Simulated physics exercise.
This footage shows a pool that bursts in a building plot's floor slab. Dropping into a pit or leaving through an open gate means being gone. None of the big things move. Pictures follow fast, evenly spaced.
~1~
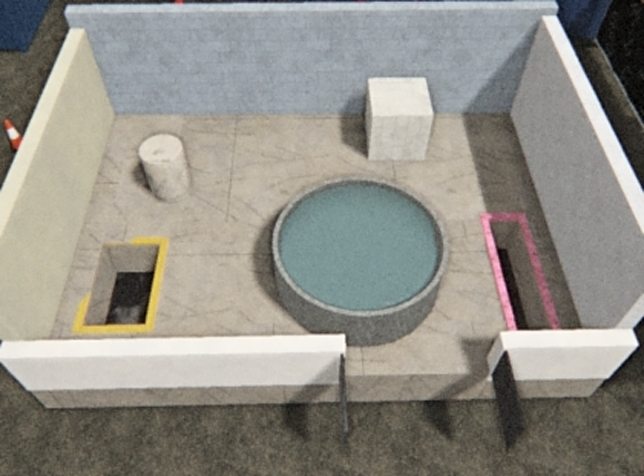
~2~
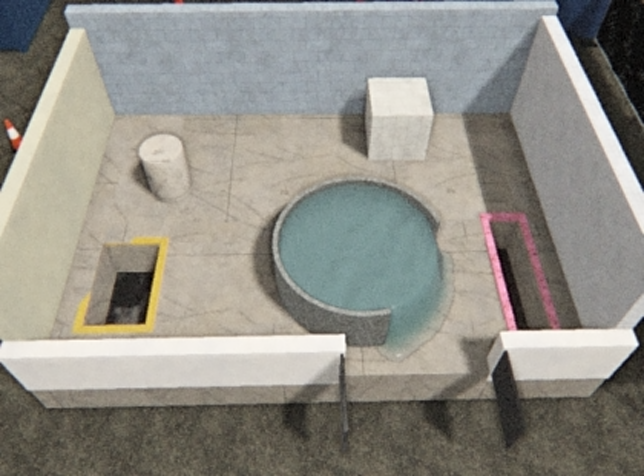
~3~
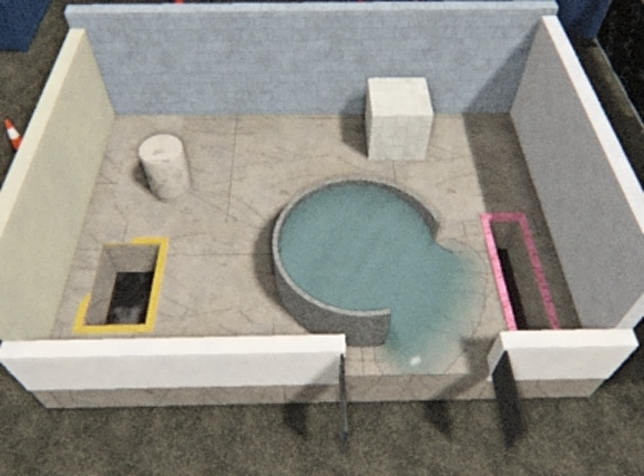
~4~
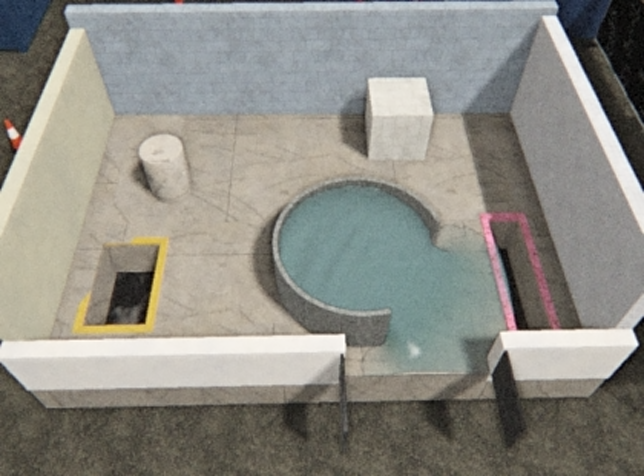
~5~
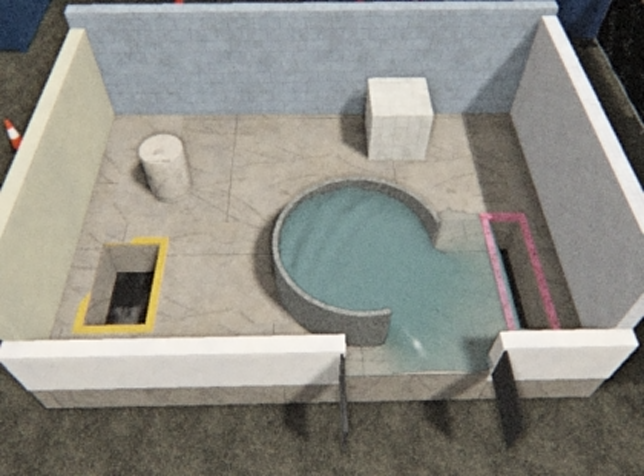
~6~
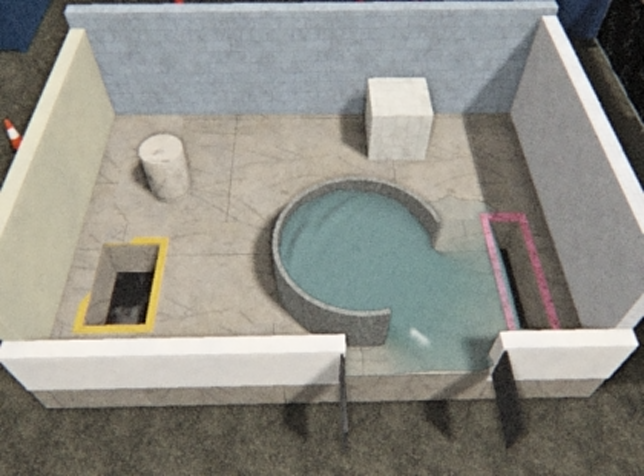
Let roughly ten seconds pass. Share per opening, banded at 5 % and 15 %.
In the end the gate is busy - draining past fifteen per cent. The pink pit is busy - draining past fifteen per cent. The yellow pit is nearly idle - draining beneath five per cent.
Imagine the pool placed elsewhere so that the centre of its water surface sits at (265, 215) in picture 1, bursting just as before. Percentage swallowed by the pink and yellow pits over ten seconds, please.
Pink about 35 %, yellow about 2 %.
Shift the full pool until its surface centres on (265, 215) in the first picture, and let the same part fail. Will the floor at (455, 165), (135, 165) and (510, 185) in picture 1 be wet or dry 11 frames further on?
Spot 1 unwetted, spot 2 unwetted, and spot 3 wetted.
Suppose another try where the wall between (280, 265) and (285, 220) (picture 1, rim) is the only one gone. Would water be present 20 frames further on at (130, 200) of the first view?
Check at the given point: Inundated.
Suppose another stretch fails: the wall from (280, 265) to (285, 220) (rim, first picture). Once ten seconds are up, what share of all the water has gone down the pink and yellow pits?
Pink takes 0 in a hundred, yellow takes 55 in a hundred.
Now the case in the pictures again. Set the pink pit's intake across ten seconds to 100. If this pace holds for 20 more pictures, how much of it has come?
I'd put it at about 80 per cent.
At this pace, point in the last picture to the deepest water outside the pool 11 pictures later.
Roughly (579, 356).
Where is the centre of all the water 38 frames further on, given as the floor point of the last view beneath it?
The water centres close to (432, 242).
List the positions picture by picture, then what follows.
The first frame shows the pool at (360, 243) is whole and still.
In the second frame, the front is at a hidden place, out from the gap at (431, 295).
In the third frame, the front is at (458, 245), out from the gap at (431, 298).
In the fourth frame, the front is at (485, 239), out from the gap at (430, 299).
In the fifth frame, the front is at (488, 221), out from the gap at (430, 299).
In the sixth frame, the front is at (479, 204), out from the gap at (430, 300).
A moment on, water covers 15 % of the floor; the gate 12 %, the pink pit 13 %, the yellow pit 0 %.
Next, water covers 15 % of the floor; the gate 19 %, the pink pit 25 %, the yellow pit 0 %.
Then, water covers 25 % of the floor; the gate 25 %, the pink pit 36 %, the yellow pit 0 %.
Later, water covers 30 % of the floor; the gate 31 %, the pink pit 43 %, the yellow pit 0 %.
In the end, water covers 35 % of the floor; the gate 34 %, the pink pit 45 %, the yellow pit 0 %.
